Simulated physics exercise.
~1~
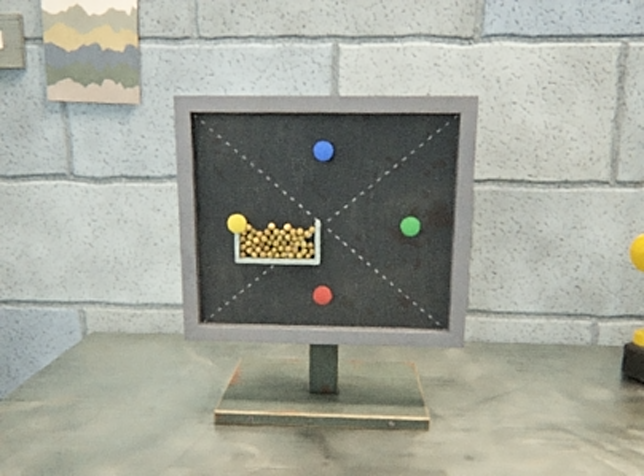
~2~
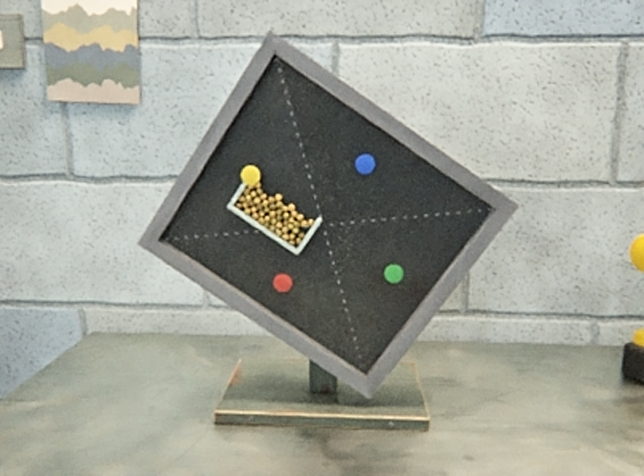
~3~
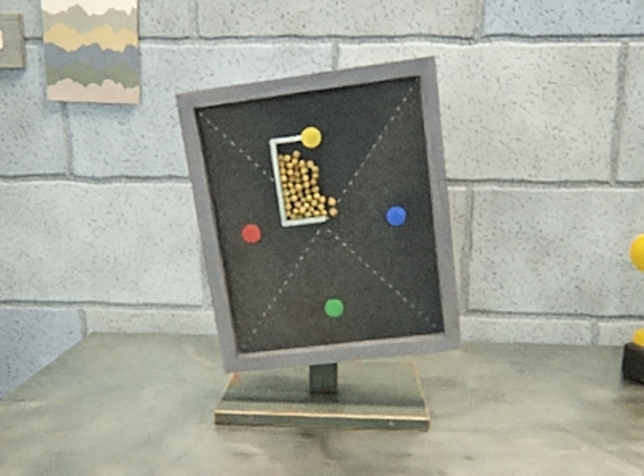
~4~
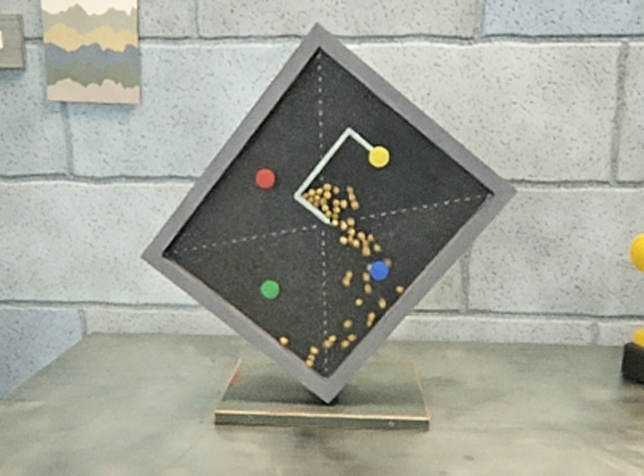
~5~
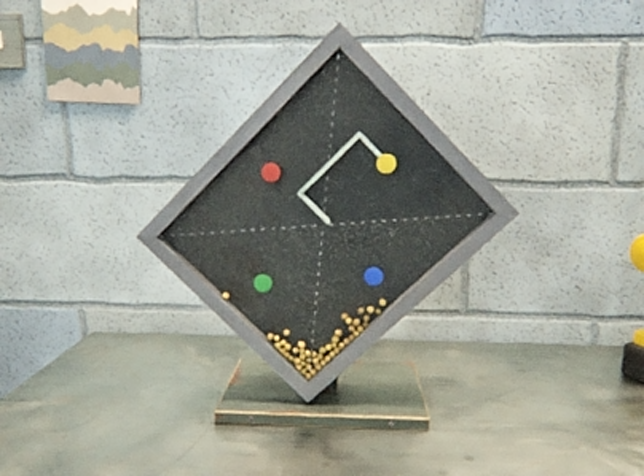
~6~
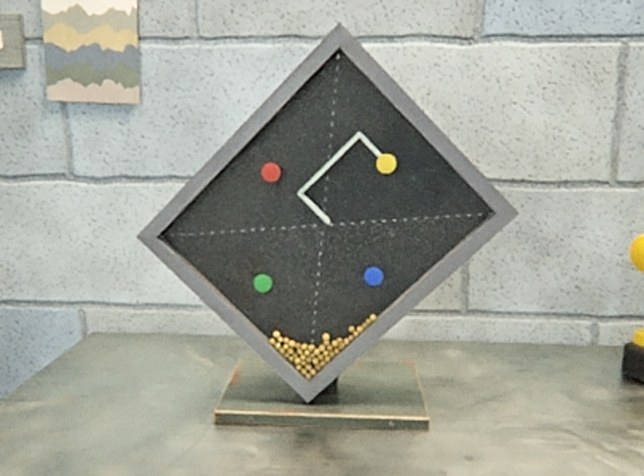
In the video, a framed black square panel with four coloured stickers turns clockwise on its stand, tipping small golden-brown beads out of a pale tray beside the yellow sticker; they spill past the blue one and settle in the bottom corner, between green and blue, as the panel rests on a point.
